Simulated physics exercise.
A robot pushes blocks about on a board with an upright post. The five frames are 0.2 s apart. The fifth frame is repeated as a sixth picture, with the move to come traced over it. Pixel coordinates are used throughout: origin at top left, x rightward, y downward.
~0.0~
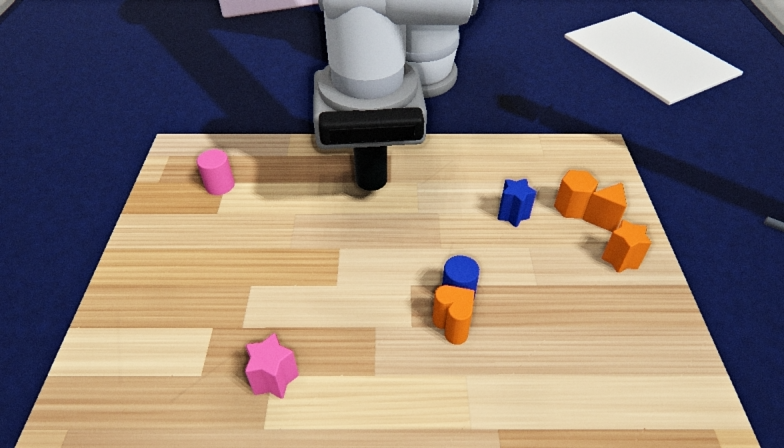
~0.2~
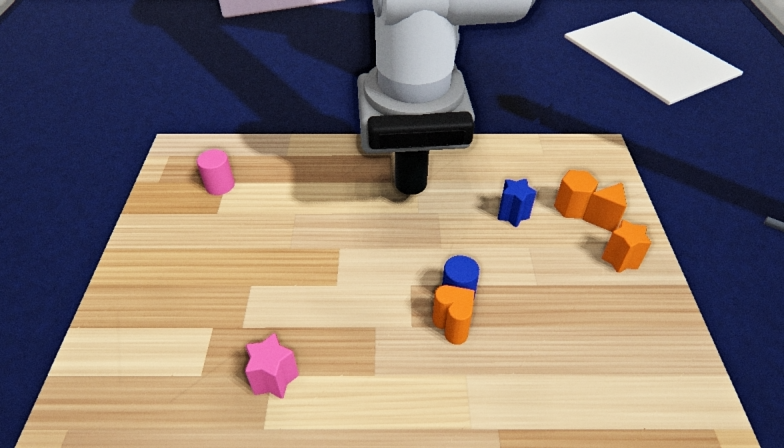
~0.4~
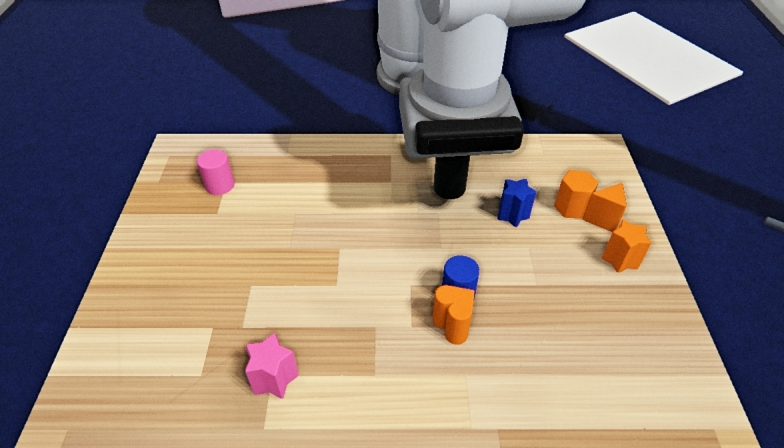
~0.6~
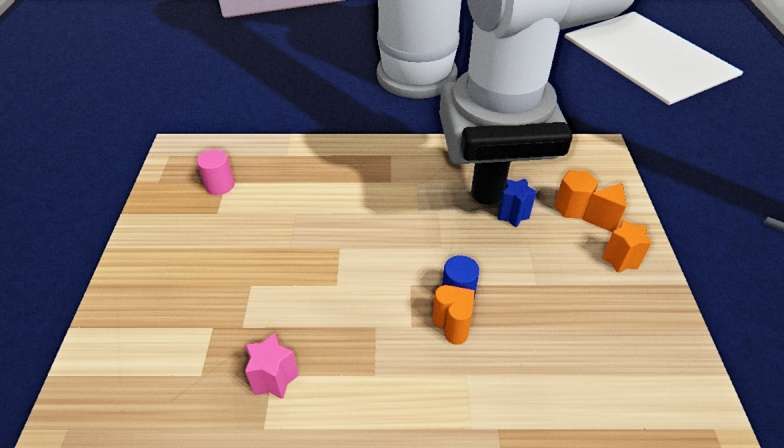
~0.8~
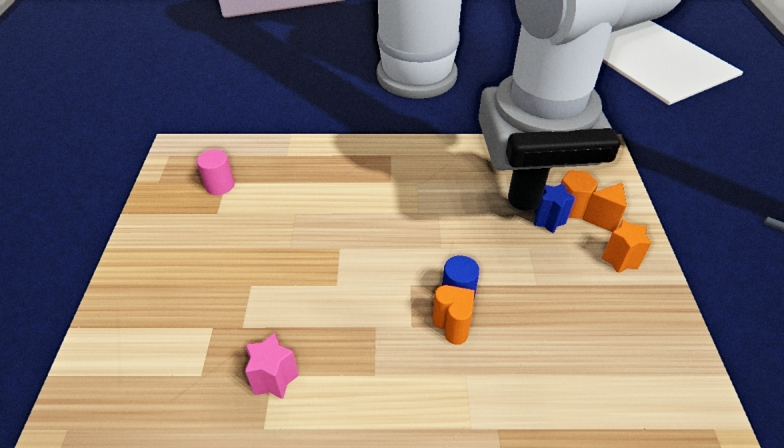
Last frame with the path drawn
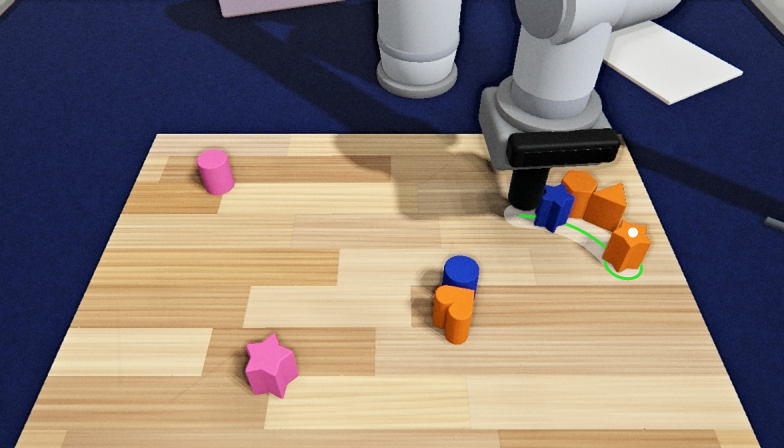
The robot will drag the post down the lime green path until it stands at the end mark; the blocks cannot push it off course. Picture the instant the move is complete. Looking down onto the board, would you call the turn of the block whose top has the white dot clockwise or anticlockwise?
Spins clockwise.
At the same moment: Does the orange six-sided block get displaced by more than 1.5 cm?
Yes.
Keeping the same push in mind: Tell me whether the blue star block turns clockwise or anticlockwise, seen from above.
It swings round anticlockwise.
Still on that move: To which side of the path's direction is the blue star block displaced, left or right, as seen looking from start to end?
It's set to shift left.
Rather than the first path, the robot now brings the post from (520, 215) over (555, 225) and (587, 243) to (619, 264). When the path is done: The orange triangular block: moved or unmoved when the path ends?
Here the orange triangular block moves off its spot.
The line goes from (520, 215) via (558, 222) and (594, 239), ending at (623, 265); the dot is on the orange star block.
The first path, step by step. One third of the way, post (563, 207); blue star block (598, 201); orange six-sided block (598, 178), turned 40° anticlockwise; orange triangular block (628, 195).
Two thirds of the way, post (600, 224); blue star block (637, 215); orange six-sided block (598, 178), turned 40° anticlockwise; orange triangular block (649, 197), turned 70° anticlockwise; orange star block (648, 239), turned 50° clockwise.
At the end, post (630, 250); blue star block (655, 222), turned 50° anticlockwise; orange six-sided block (598, 178), turned 40° anticlockwise; orange triangular block (652, 198), turned 90° anticlockwise; orange star block (669, 252), turned 65° clockwise.
